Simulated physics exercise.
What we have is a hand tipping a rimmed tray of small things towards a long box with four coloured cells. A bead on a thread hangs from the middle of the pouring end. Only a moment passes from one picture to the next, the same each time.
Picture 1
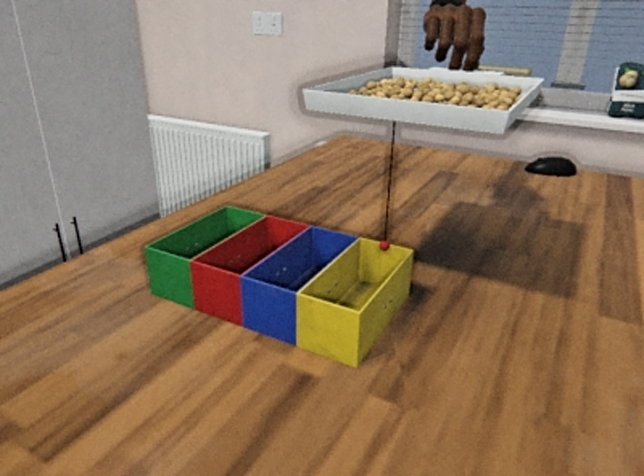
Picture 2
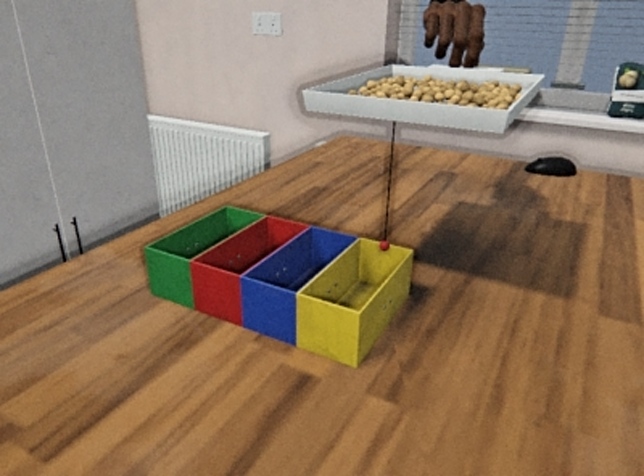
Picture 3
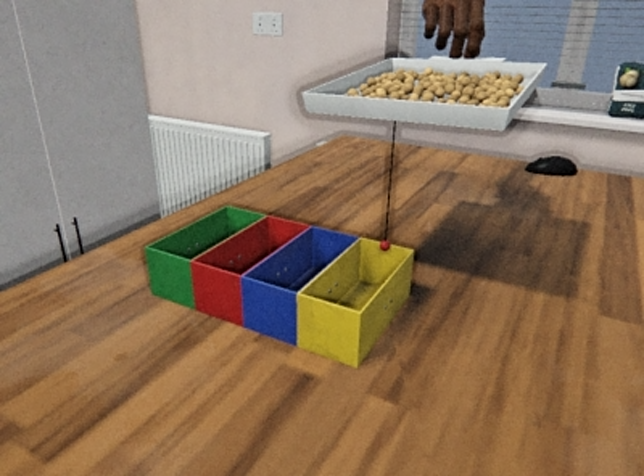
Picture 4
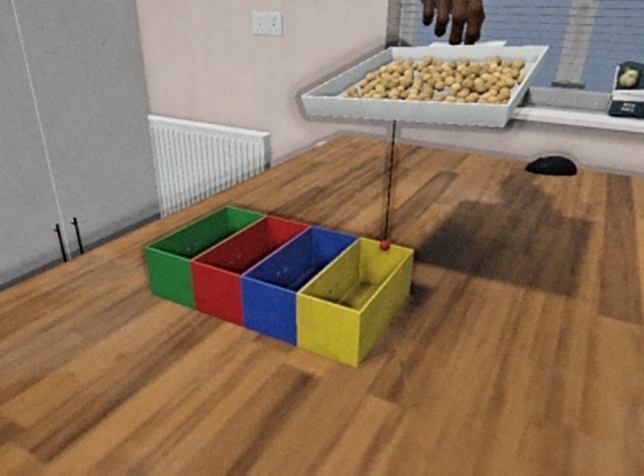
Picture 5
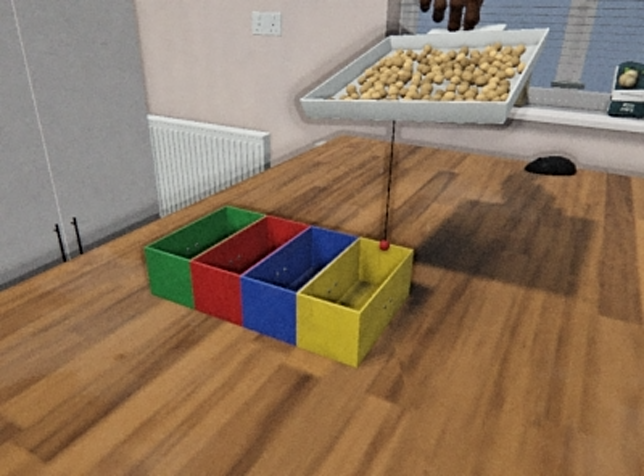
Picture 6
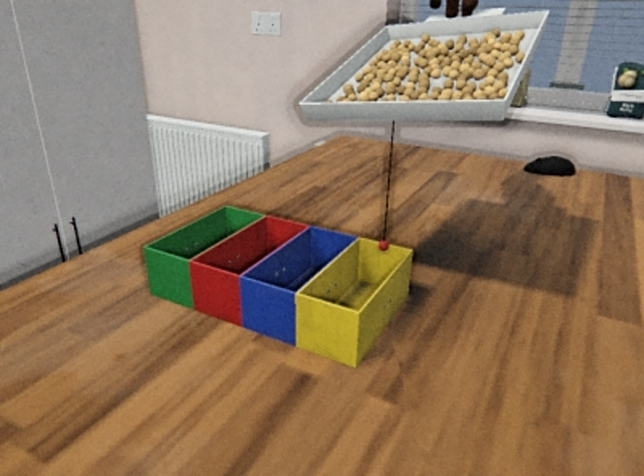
The clip shows a hand behind a white tray of dried chickpeas above a box with green, red, blue and yellow cells; the tray's far side gradually rises, tilting it towards the viewer, while the box stays still.
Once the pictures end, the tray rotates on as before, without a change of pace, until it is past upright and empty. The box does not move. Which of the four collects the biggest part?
The blue cell gets the most.
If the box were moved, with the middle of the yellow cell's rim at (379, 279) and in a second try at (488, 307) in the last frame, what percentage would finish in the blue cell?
About 50 and 0 per cent.
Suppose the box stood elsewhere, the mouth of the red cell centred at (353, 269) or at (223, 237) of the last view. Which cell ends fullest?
At the first place the green cell, at the second that yellow cell.
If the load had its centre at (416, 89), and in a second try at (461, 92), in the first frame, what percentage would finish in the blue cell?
The first gives 70 %, the second 60 %.
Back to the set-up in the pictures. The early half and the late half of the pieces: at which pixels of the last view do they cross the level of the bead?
Early half (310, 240), late half (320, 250).
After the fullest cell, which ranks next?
Second comes yellow.
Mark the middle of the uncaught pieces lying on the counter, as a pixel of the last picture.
Roughly at (371, 379).
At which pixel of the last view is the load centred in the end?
At about (304, 304).
Shortly afterwards, tray tipped steeply; the whole lot on the tray.
Next, tray tipped right over; all but a few on the tray; only a few falling or outside the box.
Some moments later, tray tipped past a quarter turn; near half in the blue cell; near a quarter in the yellow cell; a little in the red cell; only a few in the green cell; a little falling or outside the box.
In the end, tray tipped past a quarter turn; near half in the blue cell; near a quarter in the yellow cell; a little in the red cell; only a few in the green cell; a little outside the box.
